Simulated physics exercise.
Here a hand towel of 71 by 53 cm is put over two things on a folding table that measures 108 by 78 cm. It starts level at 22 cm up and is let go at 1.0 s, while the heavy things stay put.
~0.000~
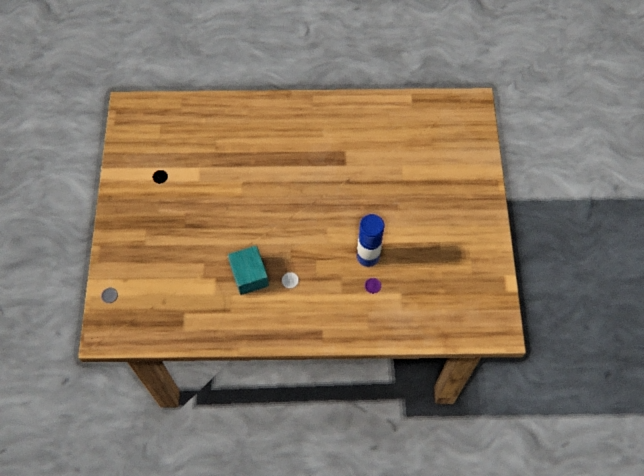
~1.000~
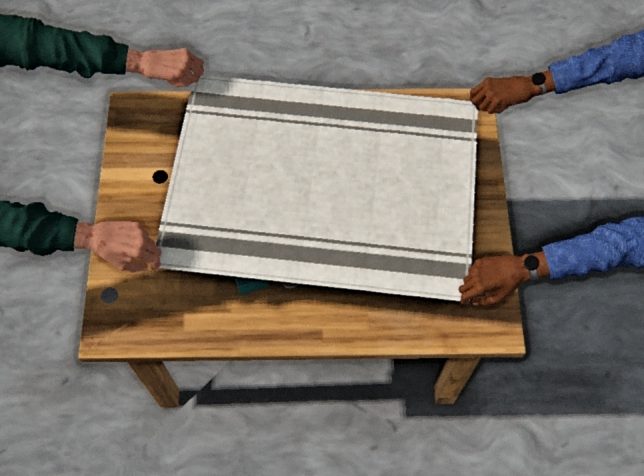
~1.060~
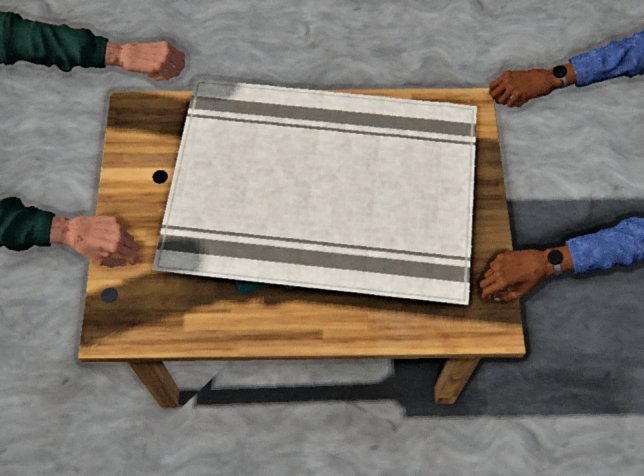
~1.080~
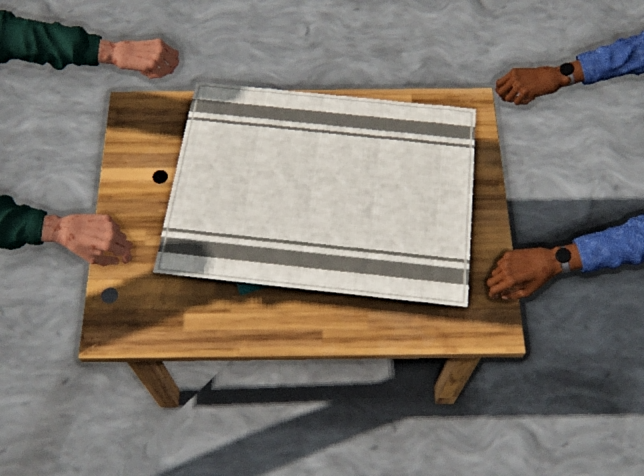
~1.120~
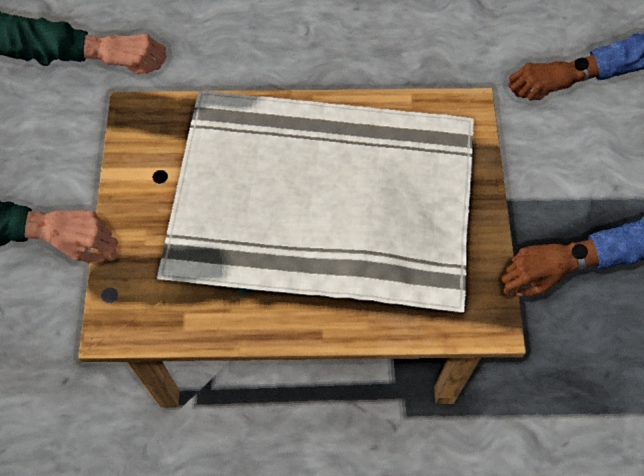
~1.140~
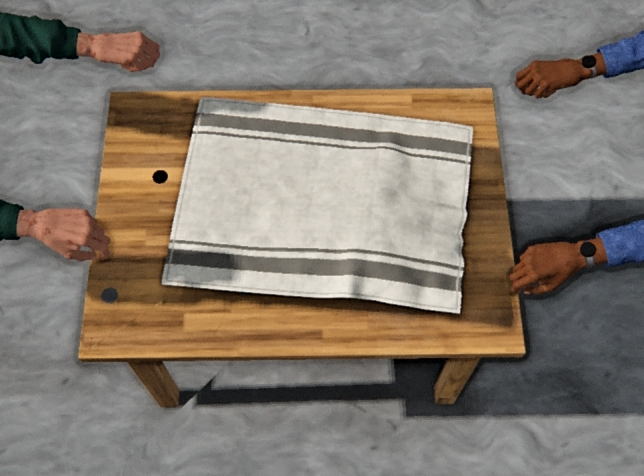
Two pairs of hands held a striped cloth flat above a wooden table, over a blue bottle and a teal block, then let go, and it sank and began to wrinkle.
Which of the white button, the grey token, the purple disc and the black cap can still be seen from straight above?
In order: The white button gets covered; the grey token remains in the open; the purple disc gets covered; the black cap remains in the open.
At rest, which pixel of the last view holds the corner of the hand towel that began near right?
It ends up approximately at (375, 314).
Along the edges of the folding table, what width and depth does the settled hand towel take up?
Width about 70 centimetres, depth about 54 centimetres.
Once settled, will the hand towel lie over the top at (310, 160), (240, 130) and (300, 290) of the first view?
Result, same order: Overlaid, visible, overlaid.
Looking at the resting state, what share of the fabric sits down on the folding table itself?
Portion on top, approx.: 35 %.
After 1.3 s, 35 % of it is down, spanning 69 by 52 cm, above purple disc, white button.
After 1.5 s, 35 % of it is down, spanning 69 by 55 cm, above purple disc, white button.
After 1.7 s, 35 % of it is down, spanning 69 by 54 cm, above purple disc, white button.
After 1.9 s, 35 % of it is down, spanning 69 by 54 cm, above purple disc, white button.
After 2.7 s, 35 % of it is down, spanning 69 by 53 cm, above purple disc, white button.
